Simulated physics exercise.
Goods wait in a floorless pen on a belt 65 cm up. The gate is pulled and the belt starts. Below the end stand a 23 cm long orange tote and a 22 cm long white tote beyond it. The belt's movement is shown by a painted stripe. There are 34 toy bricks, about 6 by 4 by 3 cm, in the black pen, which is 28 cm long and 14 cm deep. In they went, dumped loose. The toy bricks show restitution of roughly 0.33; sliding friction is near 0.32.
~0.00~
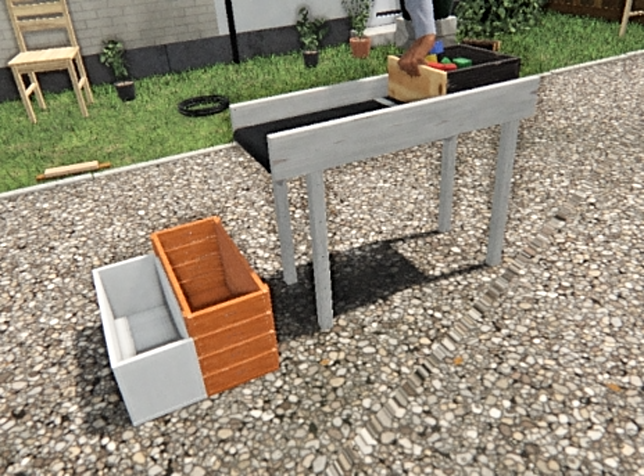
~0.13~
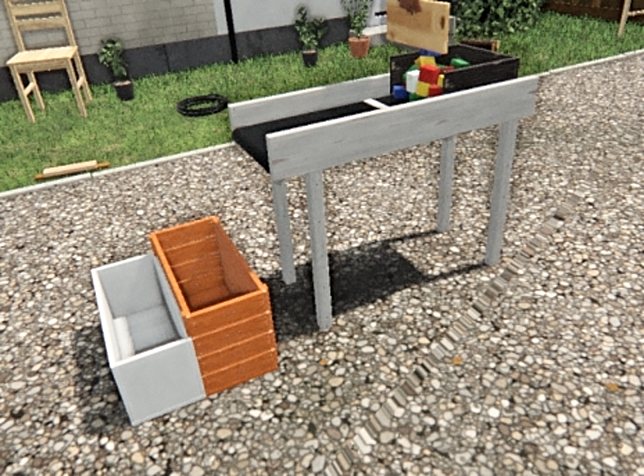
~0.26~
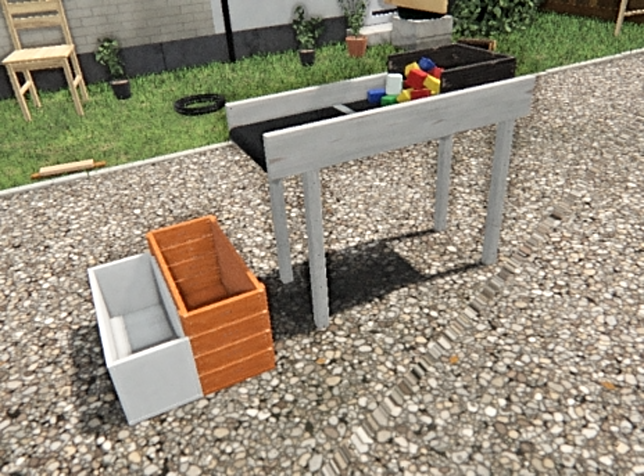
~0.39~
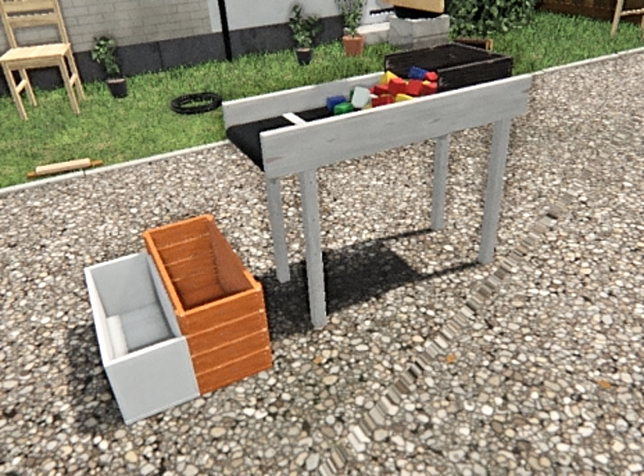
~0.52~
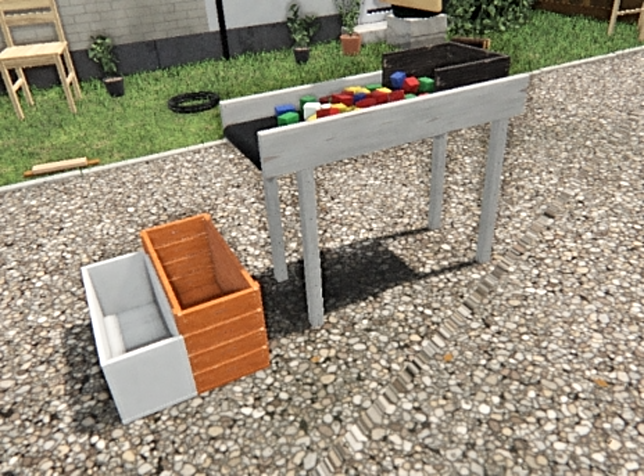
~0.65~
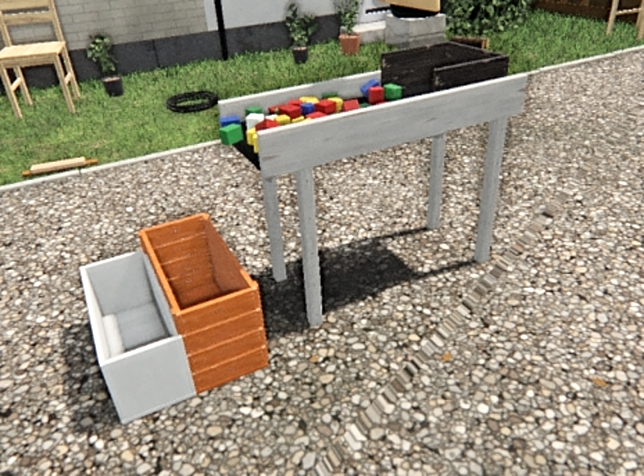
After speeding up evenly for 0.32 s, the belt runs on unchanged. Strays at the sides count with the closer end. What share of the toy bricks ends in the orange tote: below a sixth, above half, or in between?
I'd expect the orange tote to catch not one sixth of them.
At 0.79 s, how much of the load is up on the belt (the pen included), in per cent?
It works out to around 55 percent.
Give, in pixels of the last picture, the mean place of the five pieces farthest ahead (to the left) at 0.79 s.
(186, 174).
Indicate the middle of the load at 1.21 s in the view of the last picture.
Estimated centre in the last picture: (124, 337).
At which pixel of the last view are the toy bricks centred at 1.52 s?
Somewhere around (135, 347) in pixels.
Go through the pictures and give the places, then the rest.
In the first frame (places track the rim corner closest to us here; the camera pans a little), black pen (446, 72); orange tote (192, 315); belt travel 0 cm; all still inside.
In the second frame, black pen (445, 72); belt travel 4 cm.
In the third frame, black pen (442, 72); belt travel 15 cm; 8 out, the lowest brick at (377, 96).
In the fourth frame, black pen (439, 71); belt travel 32 cm; 19 out, the lowest brick at (337, 103).
In the fifth frame, black pen (436, 70); belt travel 51 cm; 30 out.
In the sixth frame, black pen (435, 70); orange tote (181, 312); belt travel 69 cm; 34 out.
After 0.79 s, 19 on the belt and 15 in the air.
After 0.96 s, 2 in the white tote, 4 on the belt and 28 in the air.
After 1.21 s, 29 in the white tote and 5 in the air.
Outcome (at 1.52 s), 34 in the white tote. Asked share, 0 of 34, 0 per cent.
